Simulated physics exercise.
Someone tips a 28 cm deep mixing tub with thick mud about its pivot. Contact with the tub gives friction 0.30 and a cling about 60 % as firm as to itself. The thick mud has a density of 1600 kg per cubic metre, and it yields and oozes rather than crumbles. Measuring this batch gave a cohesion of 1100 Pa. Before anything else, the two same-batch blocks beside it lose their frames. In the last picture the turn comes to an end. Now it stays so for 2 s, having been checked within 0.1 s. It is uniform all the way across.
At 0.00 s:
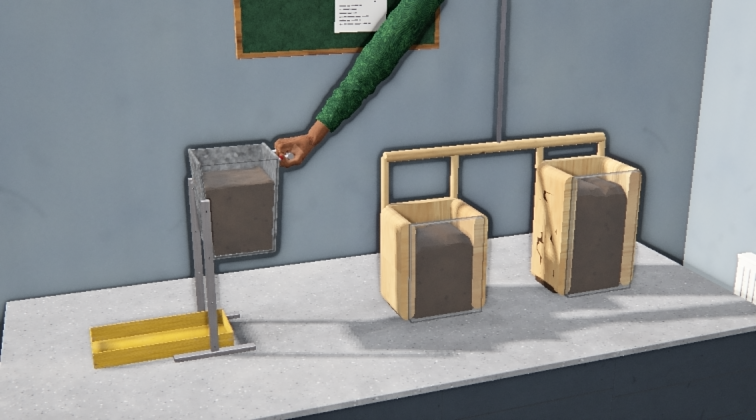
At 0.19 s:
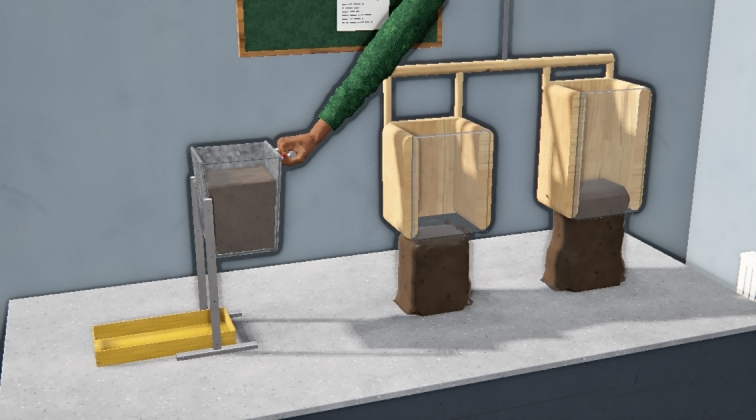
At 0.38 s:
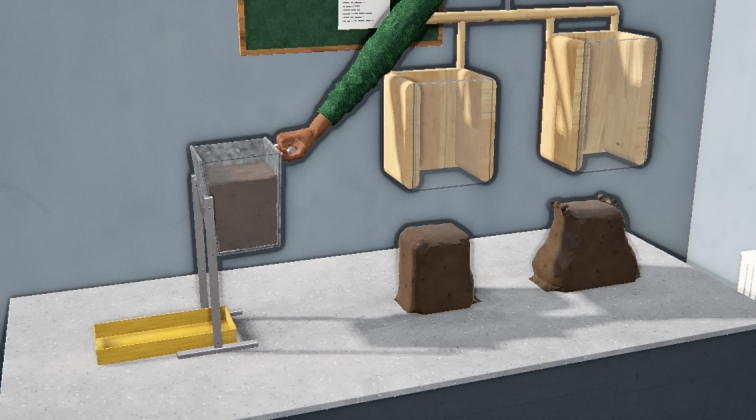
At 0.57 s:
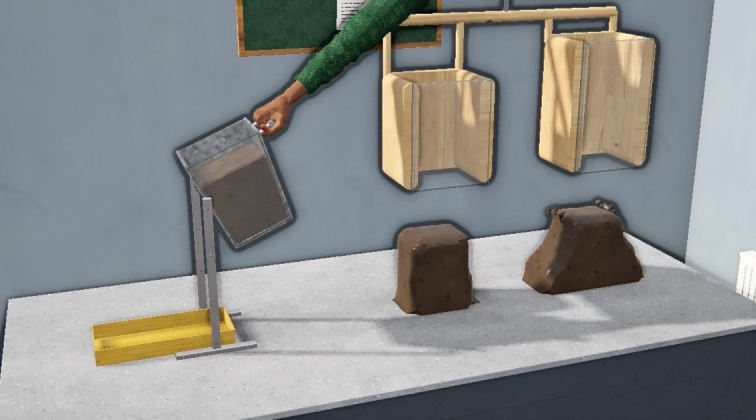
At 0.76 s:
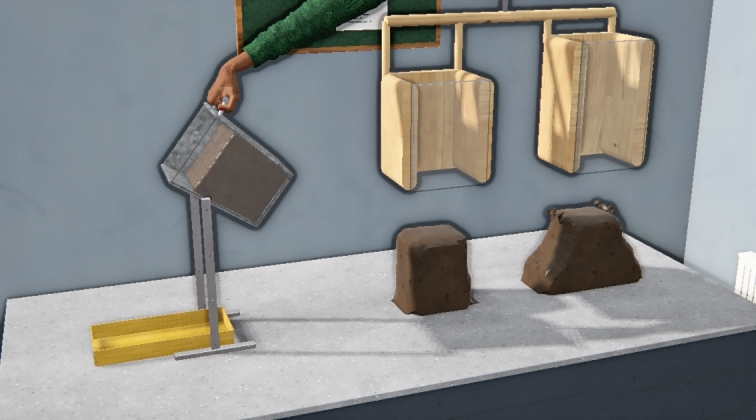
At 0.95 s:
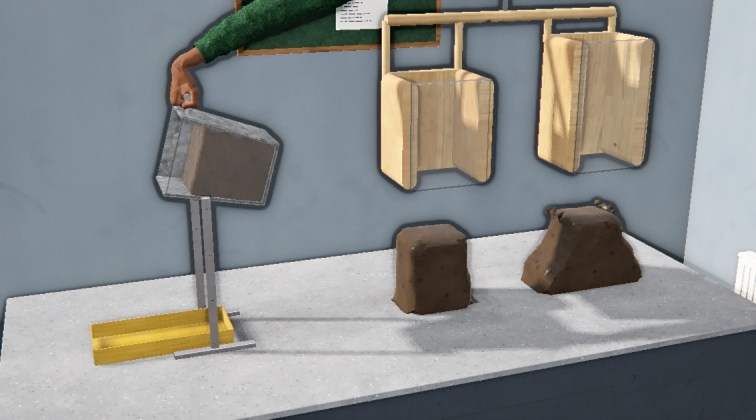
On a grey worktop against a blue-grey wall, two joined wooden casings lift off two brown mud blocks; the taller right one slumps and spreads, while the left one barely changes. Then a green-sleeved arm steadily tips a clear tub of mud leftward on its stand beside a yellow tray.
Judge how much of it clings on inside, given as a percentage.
Something like 100 % clings on inside.
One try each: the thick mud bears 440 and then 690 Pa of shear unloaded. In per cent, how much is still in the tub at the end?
About 100 % first, about 100 % second.
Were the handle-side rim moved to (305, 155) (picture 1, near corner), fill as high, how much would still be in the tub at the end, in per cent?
Roughly 100 %.
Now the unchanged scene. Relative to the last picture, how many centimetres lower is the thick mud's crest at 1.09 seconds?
Roughly 0 cm.
By 1.09 s, the tub is at 74 degrees and holds 100 %.
By 1.26 s, the tub is at 74 degrees and holds 100 %.
By 1.43 s, the tub is at 74 degrees and holds 100 %.
By 1.60 s, the tub is at 74 degrees and holds 100 %.
By 2.95 s, at the end, the tub is at 74 degrees and holds 100 %.
